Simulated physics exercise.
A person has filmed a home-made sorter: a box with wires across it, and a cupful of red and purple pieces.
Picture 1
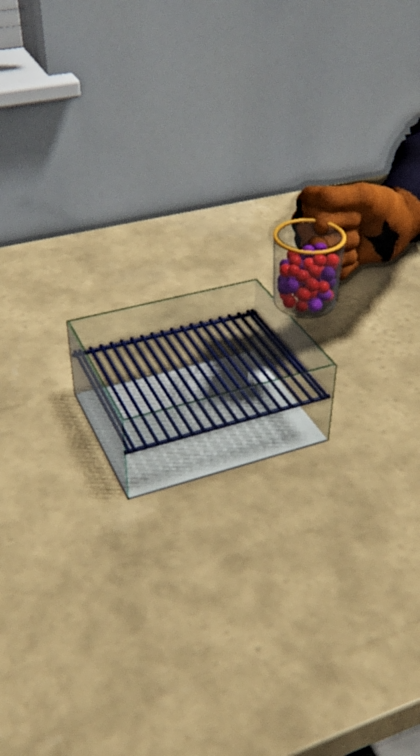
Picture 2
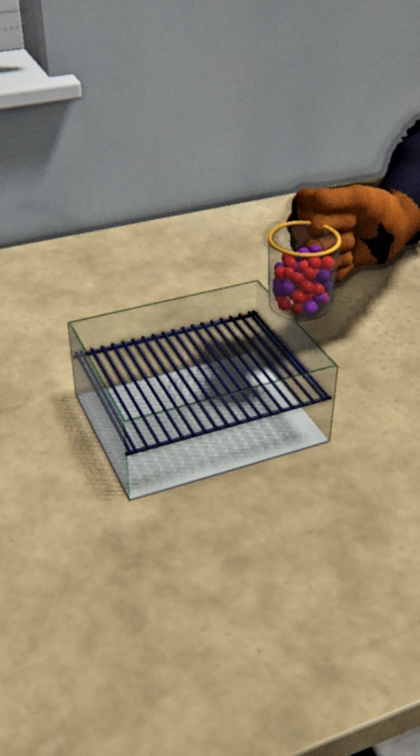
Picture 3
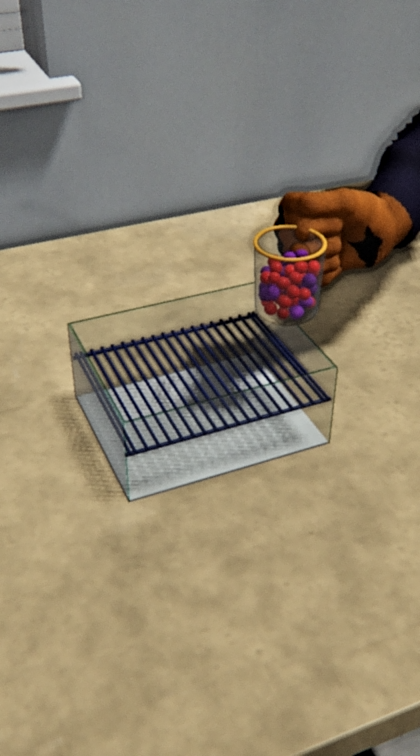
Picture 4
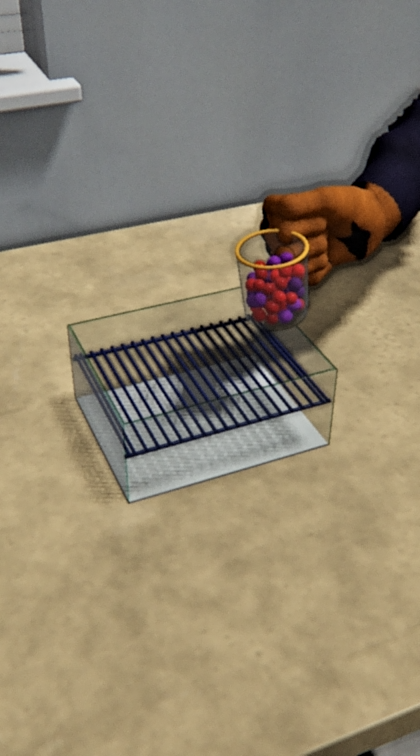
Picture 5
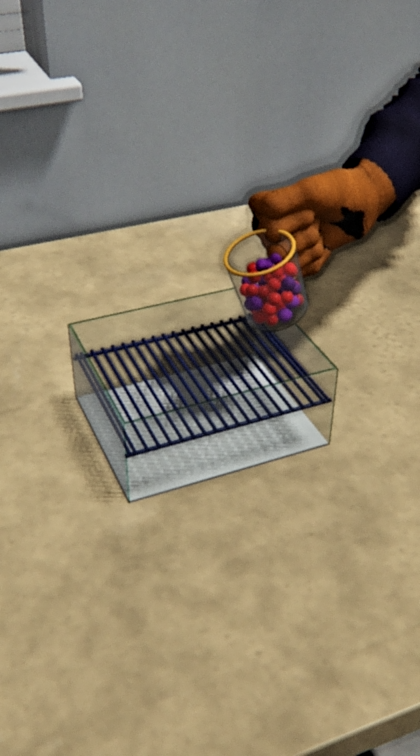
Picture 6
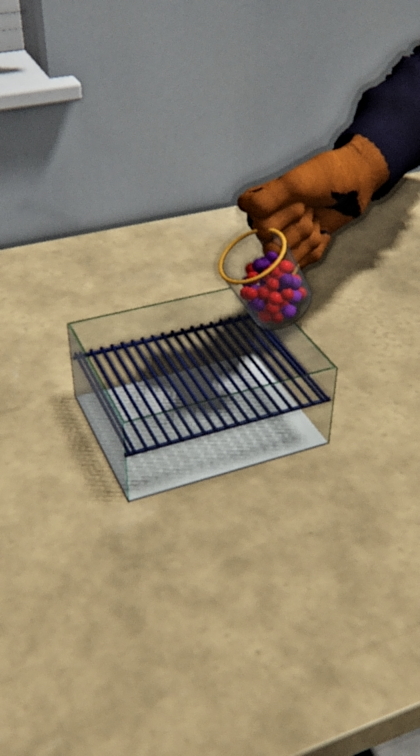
A clear cup of red and purple balls, held by a hand in an orange glove, moved left toward a see-through box with dark wires across it, then tilted to the left above its back edge.
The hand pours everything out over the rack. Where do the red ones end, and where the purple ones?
Red pieces are caught; purple pieces are caught.
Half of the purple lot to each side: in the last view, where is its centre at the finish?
Roughly at (215, 361).
Then, 0.36 s on from there, red ones, the whole lot in the cup; purple ones, the whole lot in the cup.
Then, 0.75 s on from there, red ones, the whole lot in the cup; purple ones, the whole lot in the cup.
Then, 1.20 s on from there, red ones, the whole lot on or over the wires; purple ones, the whole lot on or over the wires.
In the end, red ones, the whole lot on the wires, none at all under the rack; purple ones, the whole lot on the wires, none at all under the rack.
